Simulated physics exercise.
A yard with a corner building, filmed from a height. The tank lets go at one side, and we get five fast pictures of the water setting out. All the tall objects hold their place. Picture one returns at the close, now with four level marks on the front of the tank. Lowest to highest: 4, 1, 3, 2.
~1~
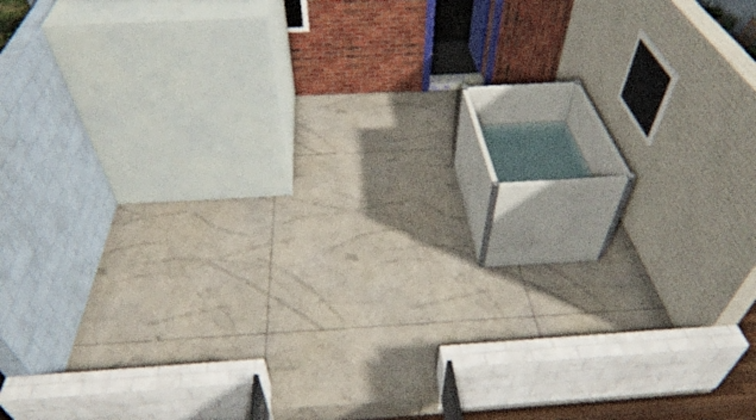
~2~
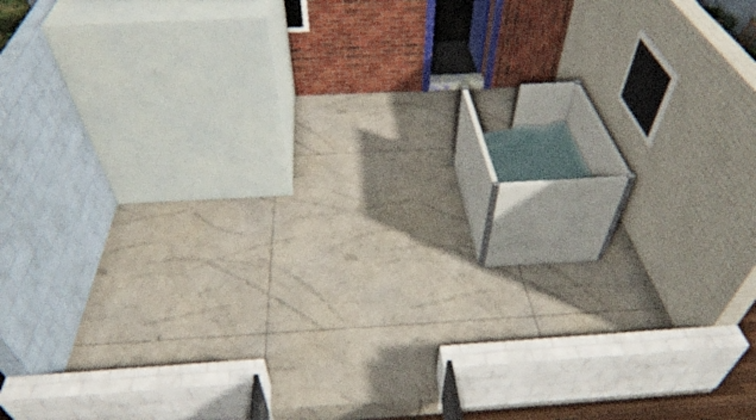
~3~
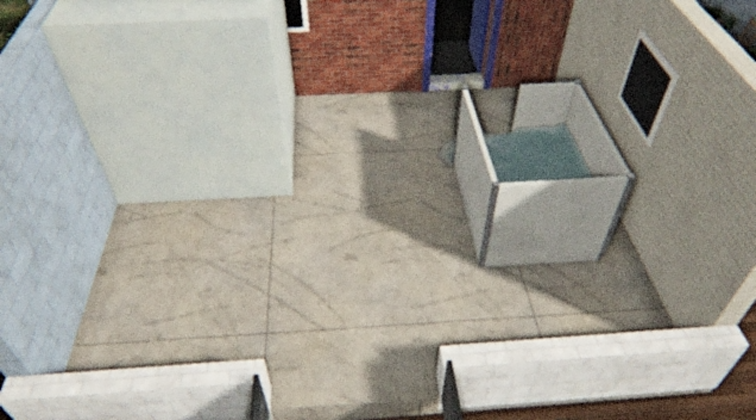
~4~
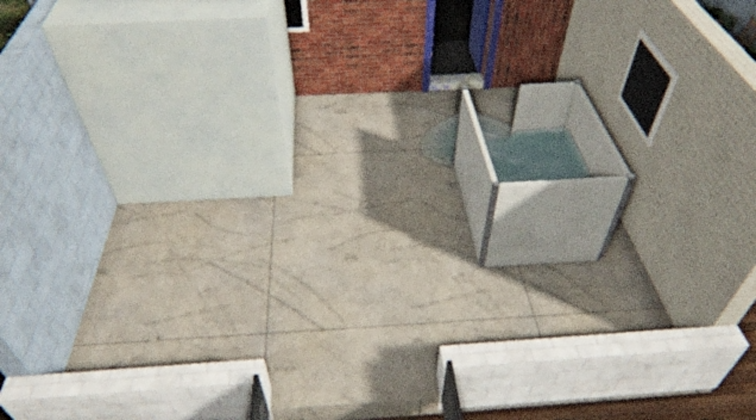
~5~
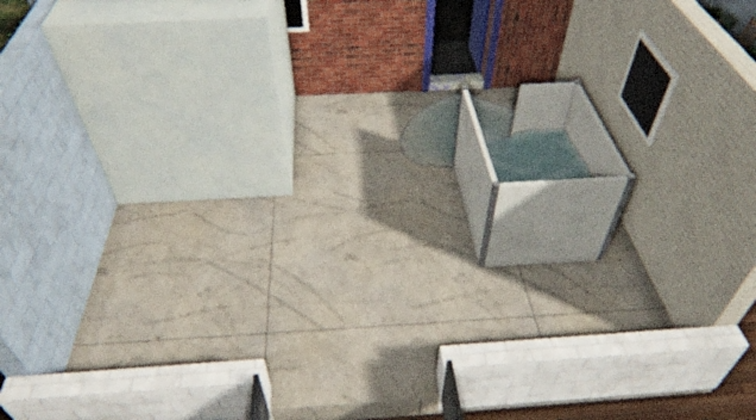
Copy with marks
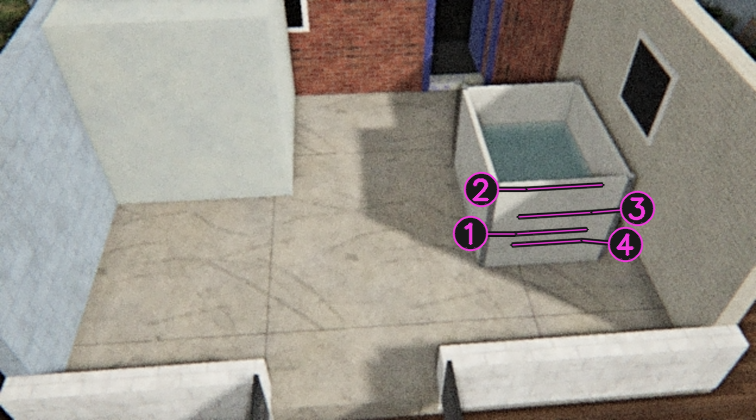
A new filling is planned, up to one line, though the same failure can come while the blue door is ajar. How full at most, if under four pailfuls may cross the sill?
Choose 4.
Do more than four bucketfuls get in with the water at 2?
Yes, that goes wrong.
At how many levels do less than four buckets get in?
One of the four.
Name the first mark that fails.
Here it is mark 1.
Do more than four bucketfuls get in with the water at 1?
Yes, it does.
In magenta, 1 at (550, 231); 2 at (563, 187); 3 at (555, 214); 4 at (547, 242); from the bottom up 4, 1, 3, 2.
With 1, about 10 bucketfuls get in.
With 2, dozens of bucketfuls pour in.
With 3, dozens of bucketfuls pour in.
With 4, a bucket or two gets in.
